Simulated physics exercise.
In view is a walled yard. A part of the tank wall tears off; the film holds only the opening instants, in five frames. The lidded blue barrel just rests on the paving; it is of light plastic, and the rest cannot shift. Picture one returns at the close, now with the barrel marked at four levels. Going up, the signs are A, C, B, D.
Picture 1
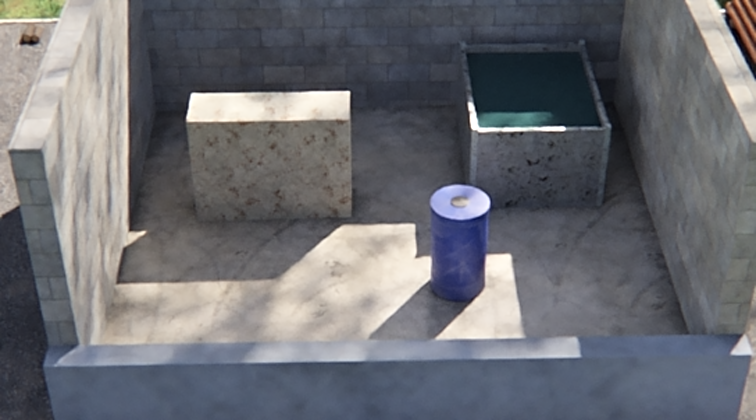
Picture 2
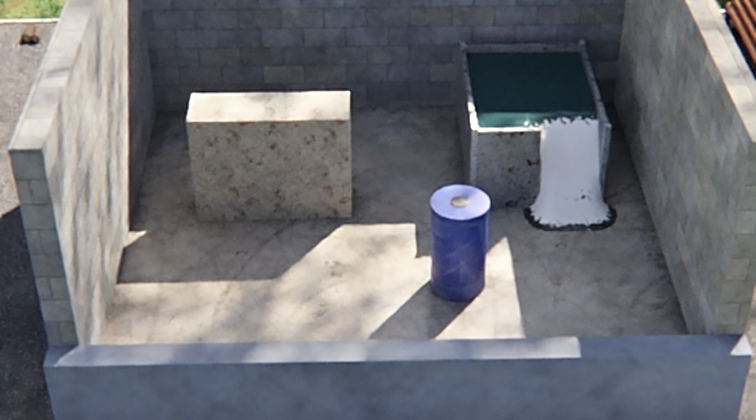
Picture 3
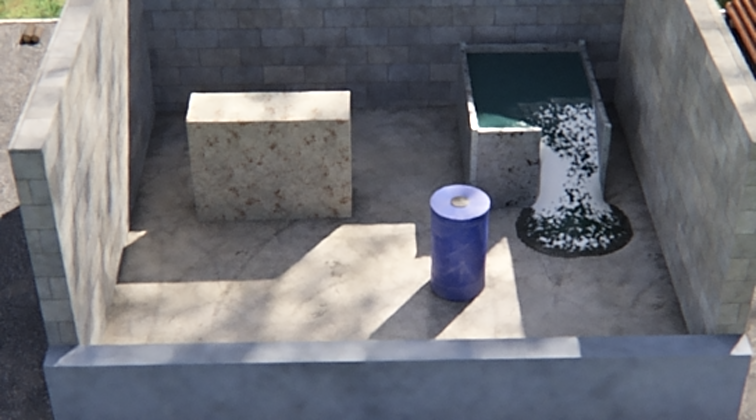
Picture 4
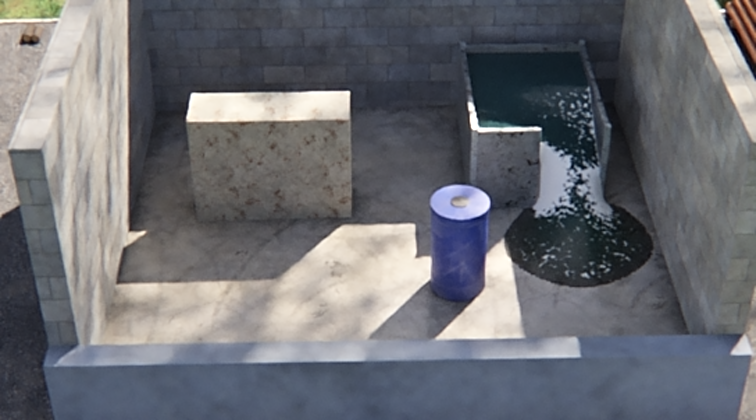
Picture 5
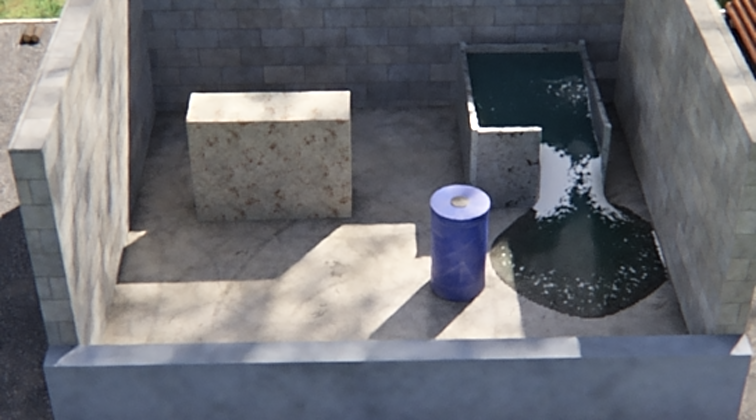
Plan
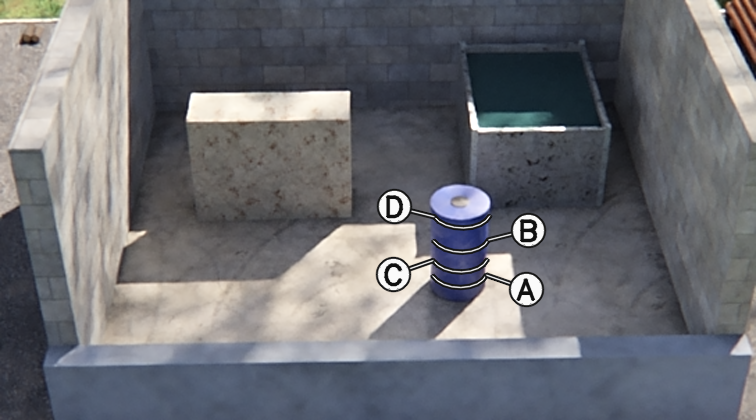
The footage shows a walled yard with a pale block, a blue barrel and a full tank of dark green liquid; liquid pours through the tank's front right side, and a dark pool spreads across the ground towards the barrel.
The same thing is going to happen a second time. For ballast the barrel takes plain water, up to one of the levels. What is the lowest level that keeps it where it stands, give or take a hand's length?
Use level A.
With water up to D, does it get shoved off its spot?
No, not at all.
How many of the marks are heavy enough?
All of them.
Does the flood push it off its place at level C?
No, that is safe.
In white, A at (460, 287); B at (462, 252); C at (461, 272); D at (463, 228); from the bottom up A, C, B, D.
For level A, it does not move.
For level B, it does not move.
For level C, it does not move.
For level D, it does not move.
